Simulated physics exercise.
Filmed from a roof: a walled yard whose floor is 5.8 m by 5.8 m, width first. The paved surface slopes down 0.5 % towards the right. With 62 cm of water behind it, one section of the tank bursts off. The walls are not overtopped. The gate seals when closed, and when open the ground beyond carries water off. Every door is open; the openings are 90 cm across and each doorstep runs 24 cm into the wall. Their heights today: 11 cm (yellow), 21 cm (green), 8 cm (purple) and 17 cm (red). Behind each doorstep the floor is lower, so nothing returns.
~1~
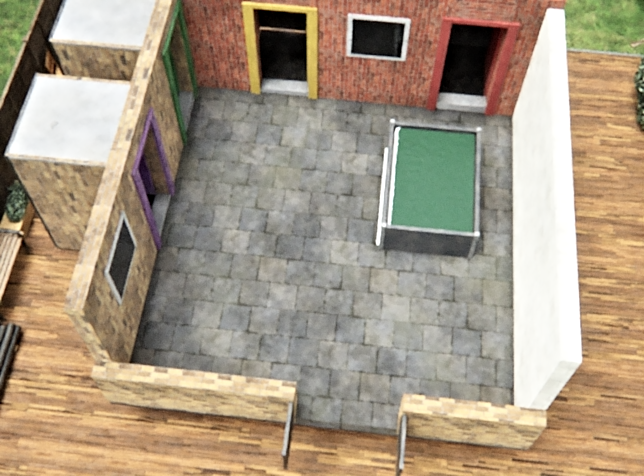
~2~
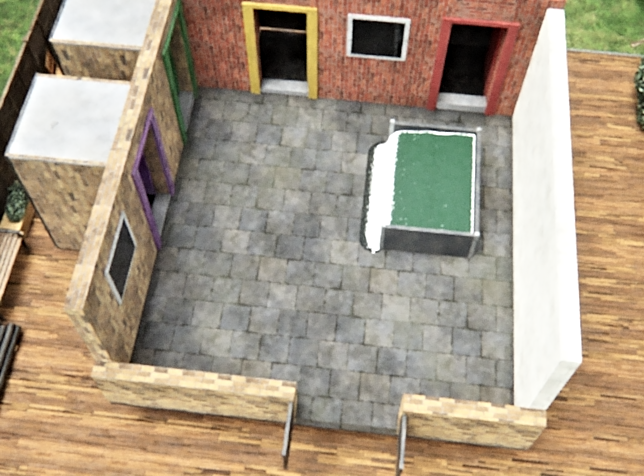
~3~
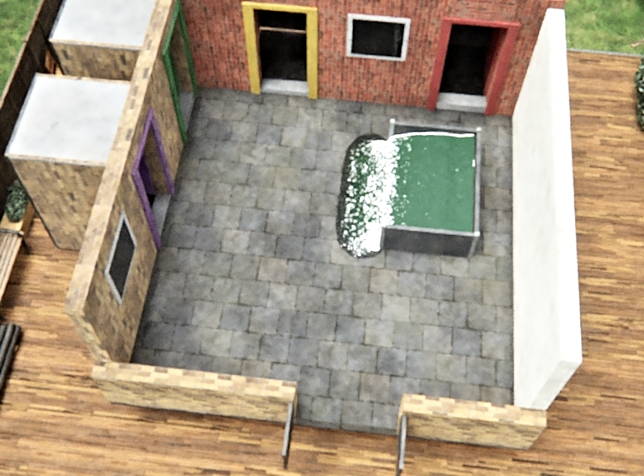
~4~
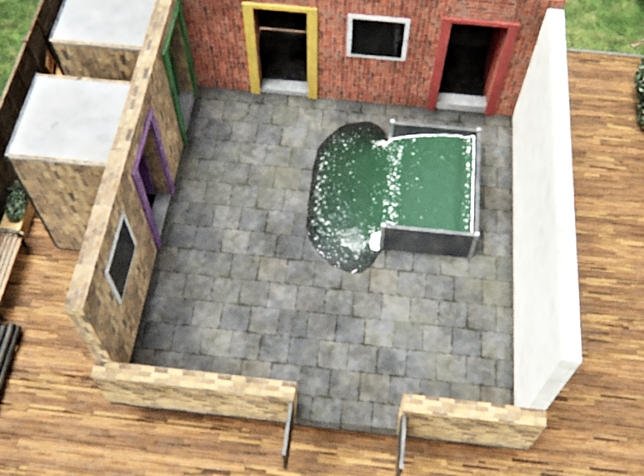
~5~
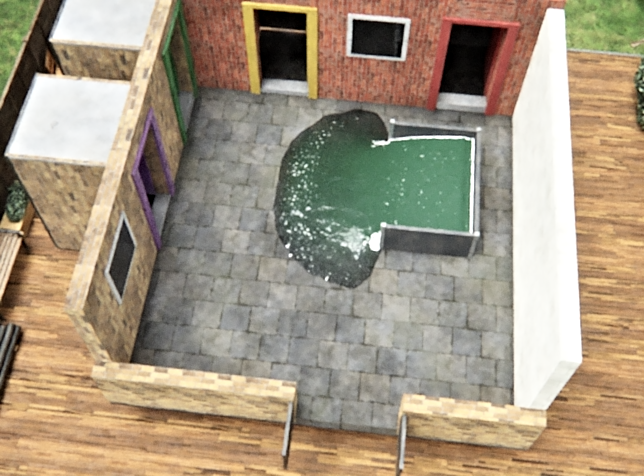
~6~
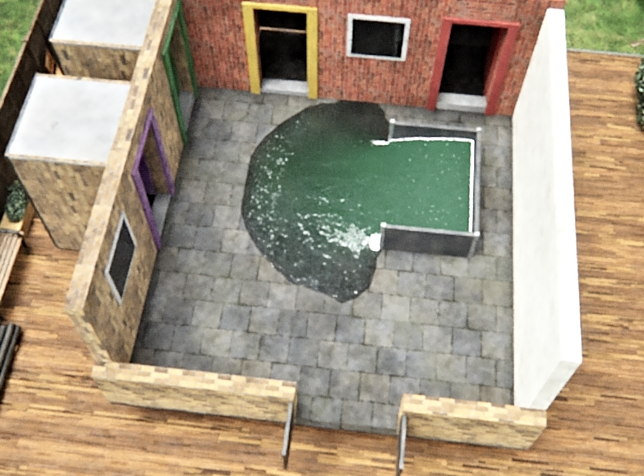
Green water pours from the tank's open left side and spreads leftward across the grey paved yard.
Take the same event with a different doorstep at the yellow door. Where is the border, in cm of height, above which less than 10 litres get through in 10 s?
At least 10.5 cm or so.
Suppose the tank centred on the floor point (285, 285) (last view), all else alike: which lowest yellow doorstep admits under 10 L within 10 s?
About 8.5 cm.
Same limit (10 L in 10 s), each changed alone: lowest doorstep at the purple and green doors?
About 21 cm at purple and 23 cm at green.
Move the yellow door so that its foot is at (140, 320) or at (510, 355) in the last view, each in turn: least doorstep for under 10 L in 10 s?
Roughly 8.5 and 6.5 cm.
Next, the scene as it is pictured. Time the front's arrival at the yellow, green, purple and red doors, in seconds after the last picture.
Arrival: Yellow 0.3 s, green 0.5 s, purple 0.4 s, red 4.5 s.
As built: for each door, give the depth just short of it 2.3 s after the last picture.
In cm: Yellow 12, green 23, purple 17, red 0.
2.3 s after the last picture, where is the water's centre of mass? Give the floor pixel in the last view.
Around (265, 190).
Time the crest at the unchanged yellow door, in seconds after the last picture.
Near 2.8 s.
Then, 0.7 s after the last picture water covers 45 % of the floor, deepest (29 cm) near (177, 175); 9 cm at the yellow door, 0 litres in over its 11 cm doorstep.
Then, 2.3 s after the last picture water covers 55 % of the floor, deepest (26 cm) near (126, 382); 12 cm at the yellow door, 0 litres in over its 11 cm doorstep.
Then, 9.3 s after the last picture water covers 95 % of the floor, deepest (12 cm) near (512, 254); 3 cm at the yellow door, 8 litres in over its 11 cm doorstep.
At the yellow door as built, the water peaked near 15 cm, 2.9 s after the last picture.
Run again over the same 10 s with other heights there, 16 litres in over 9.5 cm, 4 litres over 13 cm. The limit of 10 litres is kept from about 10.5 cm up.
